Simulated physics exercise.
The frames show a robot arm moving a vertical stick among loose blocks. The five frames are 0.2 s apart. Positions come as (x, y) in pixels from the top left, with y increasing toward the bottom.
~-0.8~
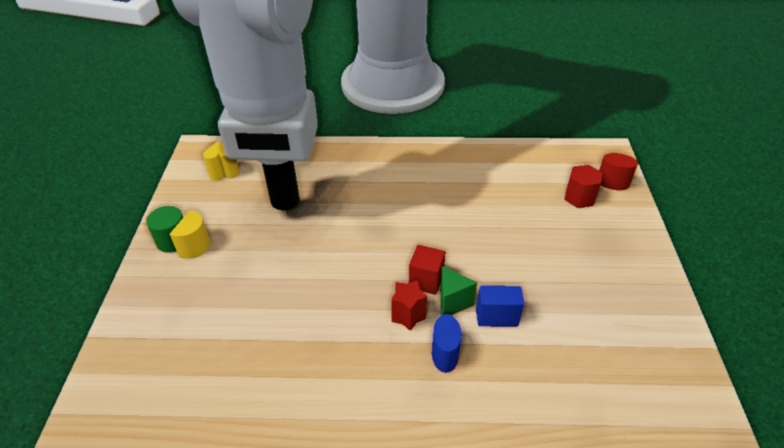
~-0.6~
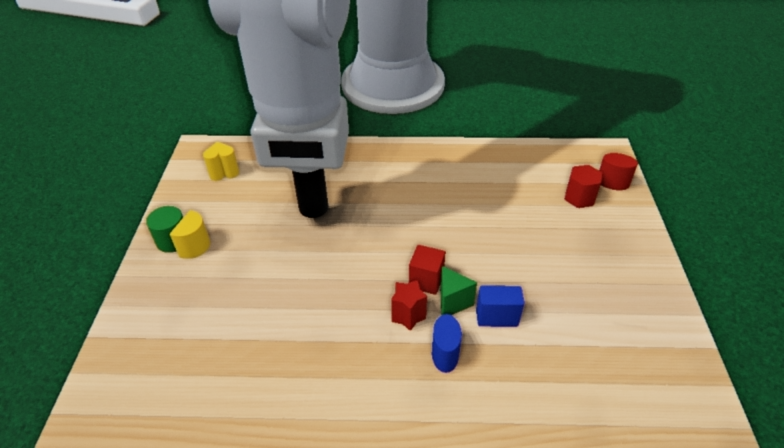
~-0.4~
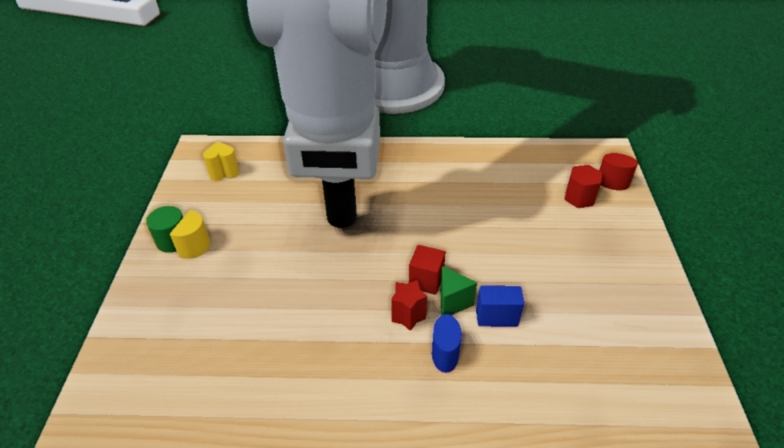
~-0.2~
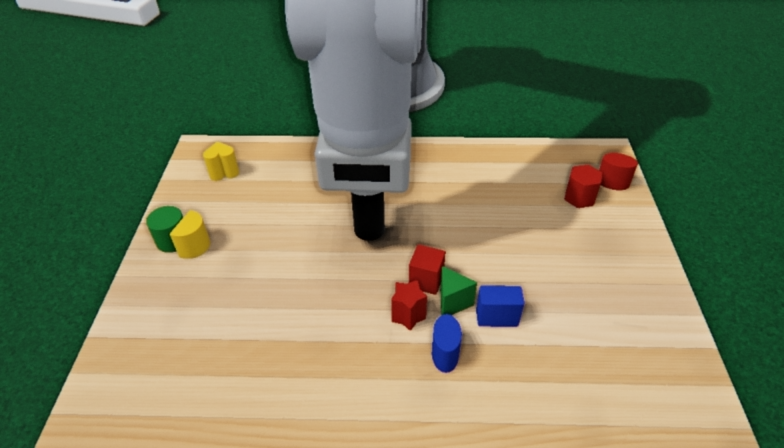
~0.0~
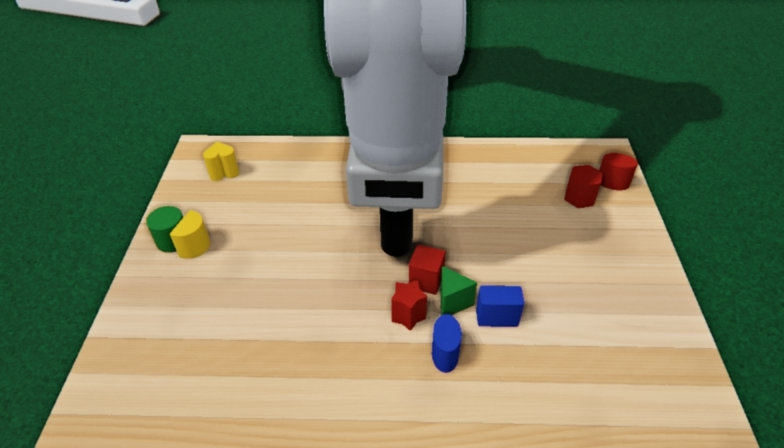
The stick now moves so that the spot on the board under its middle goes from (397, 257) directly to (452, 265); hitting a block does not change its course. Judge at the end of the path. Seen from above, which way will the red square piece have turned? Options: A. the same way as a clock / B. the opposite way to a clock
(A)
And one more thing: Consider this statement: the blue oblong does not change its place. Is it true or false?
True - the claim holds.
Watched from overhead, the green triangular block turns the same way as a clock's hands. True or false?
False
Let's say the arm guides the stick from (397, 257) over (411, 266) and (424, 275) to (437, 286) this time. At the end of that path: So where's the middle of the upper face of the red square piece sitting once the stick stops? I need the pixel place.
The middle of its top is at (450, 288).
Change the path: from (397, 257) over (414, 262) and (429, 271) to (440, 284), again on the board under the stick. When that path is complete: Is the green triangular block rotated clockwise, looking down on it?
In short: No.
On the path given first. Halfway along, stick at (425, 249); red square piece at (435, 262), turned 35° clockwise; green triangular block at (458, 287).
At the end, stick at (453, 253); red star block unmoved; red square piece at (441, 265), turned 75° clockwise; green triangular block at (458, 289), turned 20° anticlockwise; blue oblong unmoved.
